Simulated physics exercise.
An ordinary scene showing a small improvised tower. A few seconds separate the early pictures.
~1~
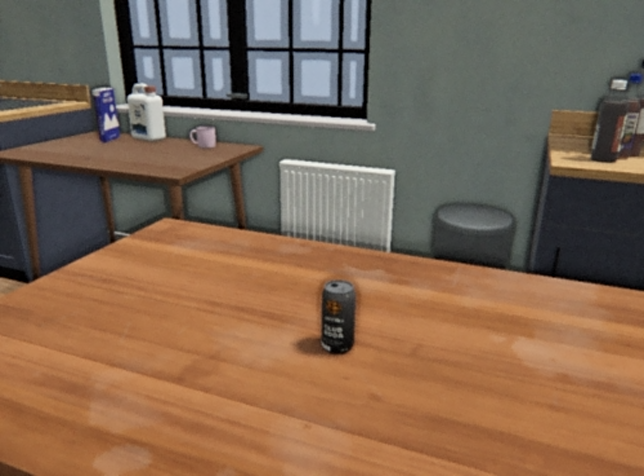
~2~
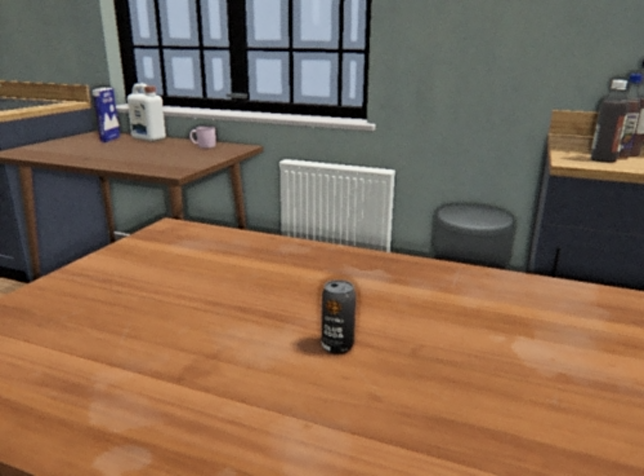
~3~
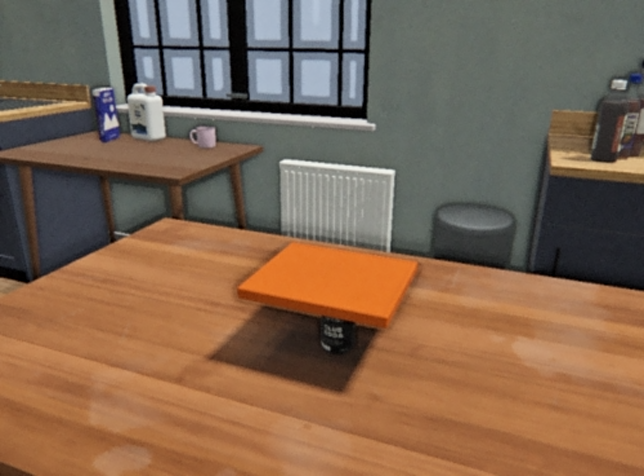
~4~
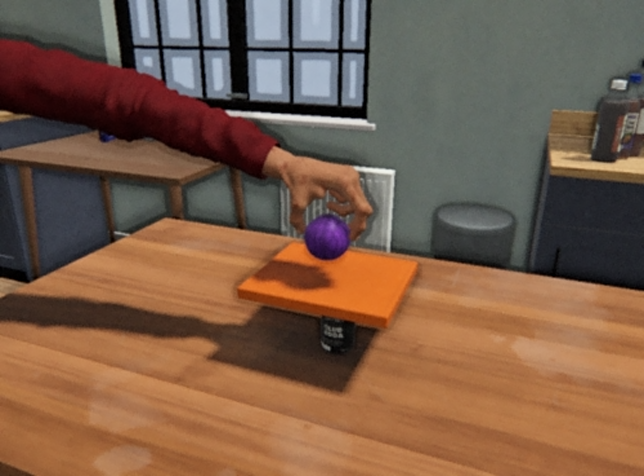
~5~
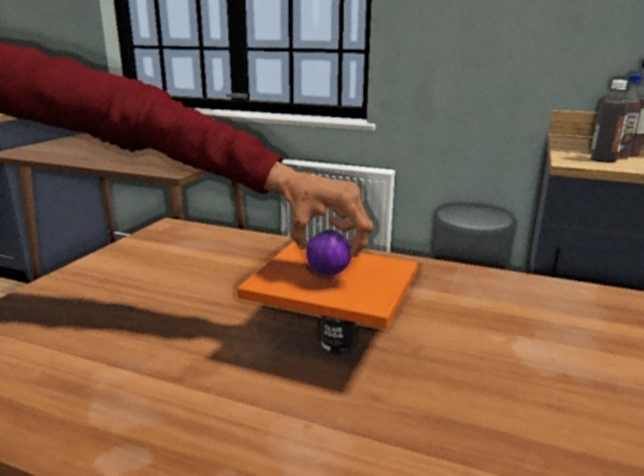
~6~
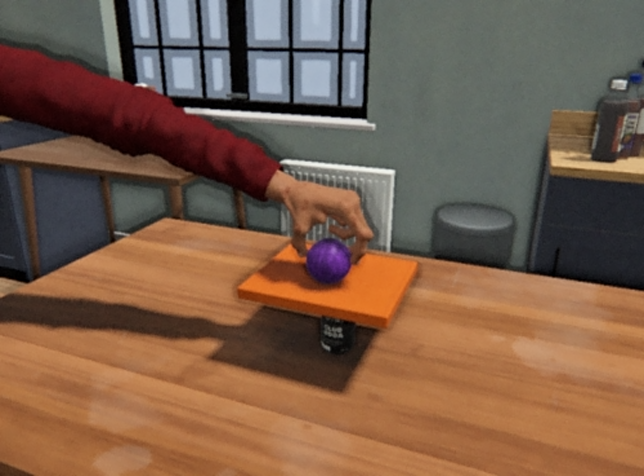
A hand lowers a purple onion onto an orange board resting atop a black can.
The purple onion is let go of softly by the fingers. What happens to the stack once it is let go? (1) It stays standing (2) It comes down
1, it stays standing.
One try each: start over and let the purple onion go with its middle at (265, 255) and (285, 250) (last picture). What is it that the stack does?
First case: It collapses; second case: It collapses.
Then, 0.30 s past the last view, nothing moves.
Then, 0.70 s past the last view, purple onion resting near (329, 262).
Finally, all 3 still in place. Final places as the last picture's camera would see them, purple onion near (329, 262). The stack stays up.
